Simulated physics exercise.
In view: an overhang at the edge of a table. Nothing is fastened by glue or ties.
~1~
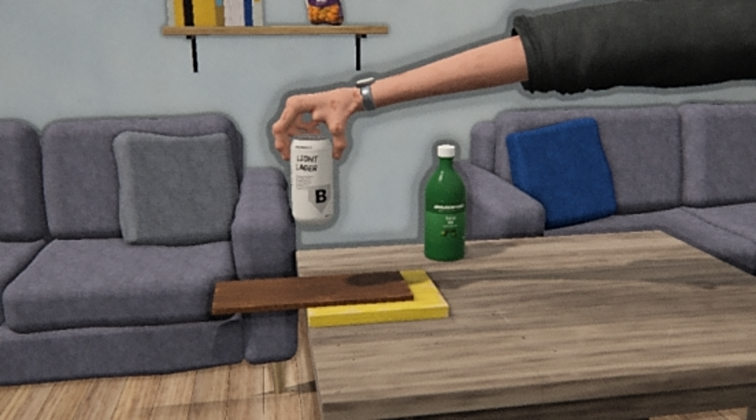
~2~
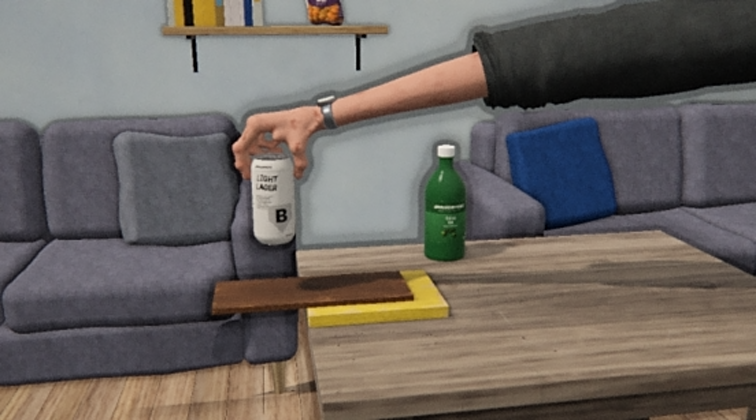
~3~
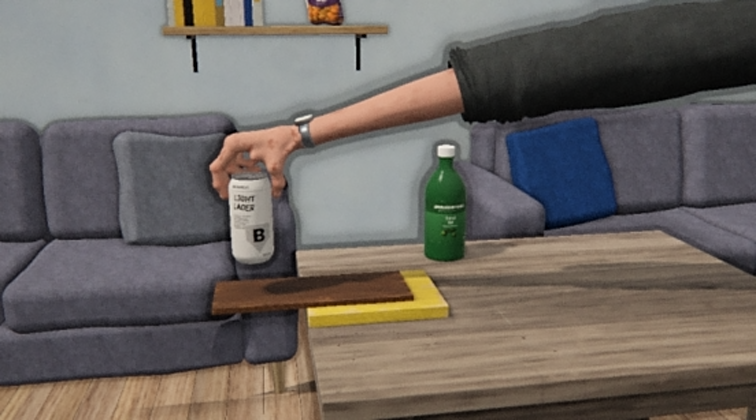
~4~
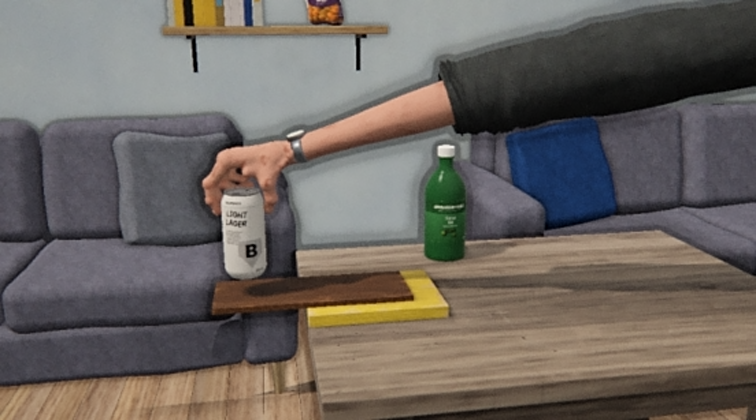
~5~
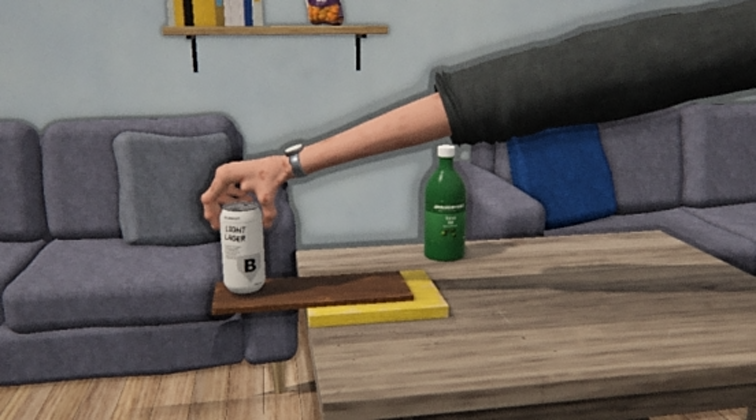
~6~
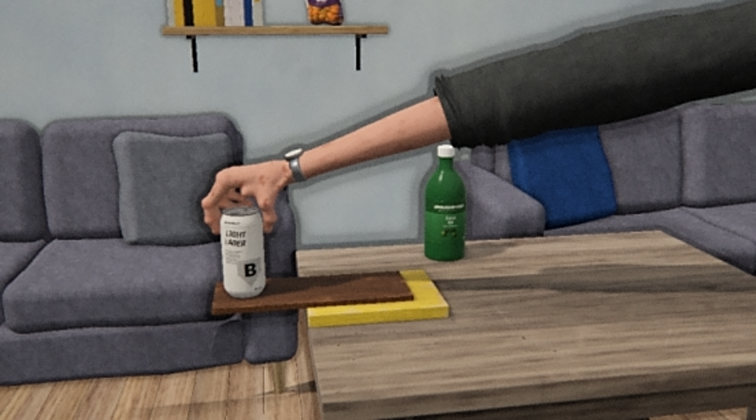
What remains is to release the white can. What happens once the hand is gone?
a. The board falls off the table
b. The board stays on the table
Option a: The board falls off the table.
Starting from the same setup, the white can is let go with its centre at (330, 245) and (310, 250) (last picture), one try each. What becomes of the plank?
In case one it stays where it is, while in case two it stays where it is.
Then, 0.40 s past the last view, white can and brown plank now down on the floor or falling.
Then, 0.60 s past the last view, things are still on the move.
Then, 0.70 s past the last view, as before.
Finally, down on the floor or falling, white can and brown plank; the other 2 still in place. The plank comes down.
